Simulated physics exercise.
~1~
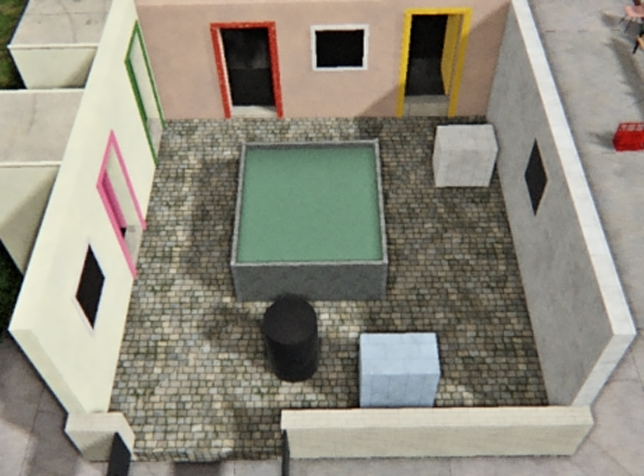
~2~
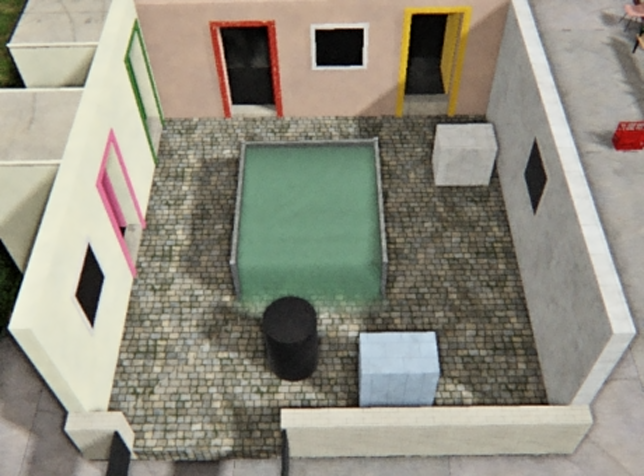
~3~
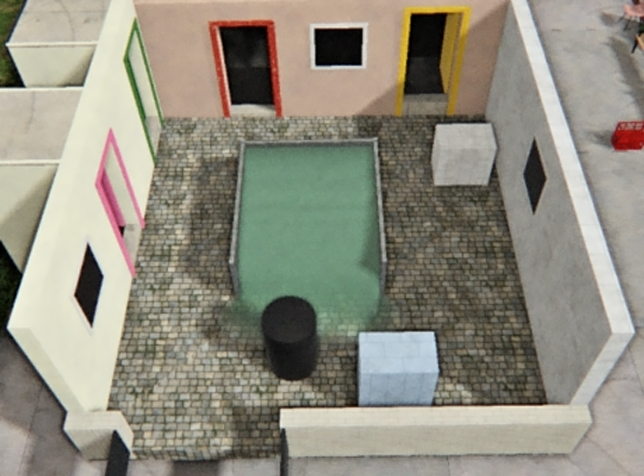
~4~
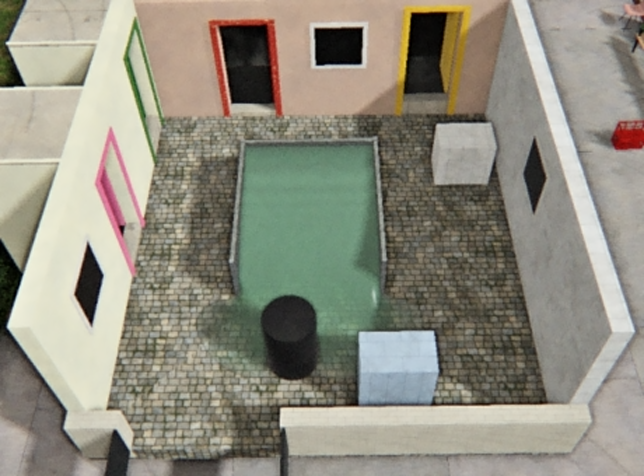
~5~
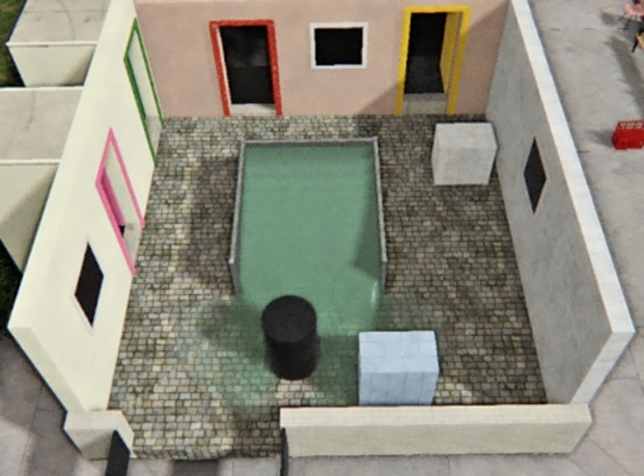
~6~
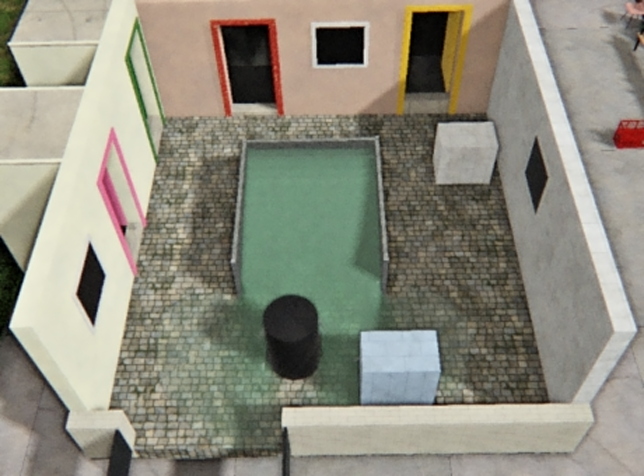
The clip opens on a walled courtyard seen from above, with a full tank of green water at its center. The tank's near side gives way and water pours out toward the black cylinder, then spreads around it and the pale blue box, thinning across the cobbles toward the low front wall.
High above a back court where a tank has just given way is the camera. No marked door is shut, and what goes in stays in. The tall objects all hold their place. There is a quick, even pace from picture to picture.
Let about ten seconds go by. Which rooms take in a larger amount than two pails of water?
In the end, the yellow door takes in no more; the green door takes in no more; the red door takes in no more; the pink door takes in no more.
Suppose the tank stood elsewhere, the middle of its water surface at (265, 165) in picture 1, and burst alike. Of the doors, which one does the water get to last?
Last of all, the red-painted one.
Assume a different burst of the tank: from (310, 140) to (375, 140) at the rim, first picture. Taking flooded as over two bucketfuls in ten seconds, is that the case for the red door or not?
At the red door, the flow beats the threshold.
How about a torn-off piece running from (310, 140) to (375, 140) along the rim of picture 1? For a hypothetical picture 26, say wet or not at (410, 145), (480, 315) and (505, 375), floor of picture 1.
Taking the spots in turn: Swamped, swamped and swamped.
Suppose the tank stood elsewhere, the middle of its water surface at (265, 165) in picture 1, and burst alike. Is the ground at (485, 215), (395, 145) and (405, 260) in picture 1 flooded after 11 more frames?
Going through the three spots in turn: Stays untouched, stays untouched, stays untouched.
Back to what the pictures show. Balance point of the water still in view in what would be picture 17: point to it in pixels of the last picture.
I'd say around (326, 307).
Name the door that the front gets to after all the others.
Result: The red door.
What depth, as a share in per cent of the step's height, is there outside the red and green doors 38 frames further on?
I'd say around 30 and 10 in a hundred.
A moment on, water covers 35 % of the floor; the yellow door not reached, the green door not reached, the red door not reached, the pink door not reached.
Next, water covers 40 % of the floor; the yellow door not reached, the green door not reached, the red door not reached, the pink door not reached.
Then, water covers 55 % of the floor; the yellow door not reached, the green door not reached, the red door not reached, the pink door wet at the sill, nothing in.
Later, water covers 95 % of the floor; the yellow door wet at the sill, nothing in, the green door wet at the sill, nothing in, the red door wet at the sill, nothing in, the pink door wet at the sill, nothing in.
In the end, water covers 95 % of the floor; the yellow door wet at the sill, nothing in, the green door wet at the sill, nothing in, the red door under two buckets in, the pink door wet at the sill, nothing in.
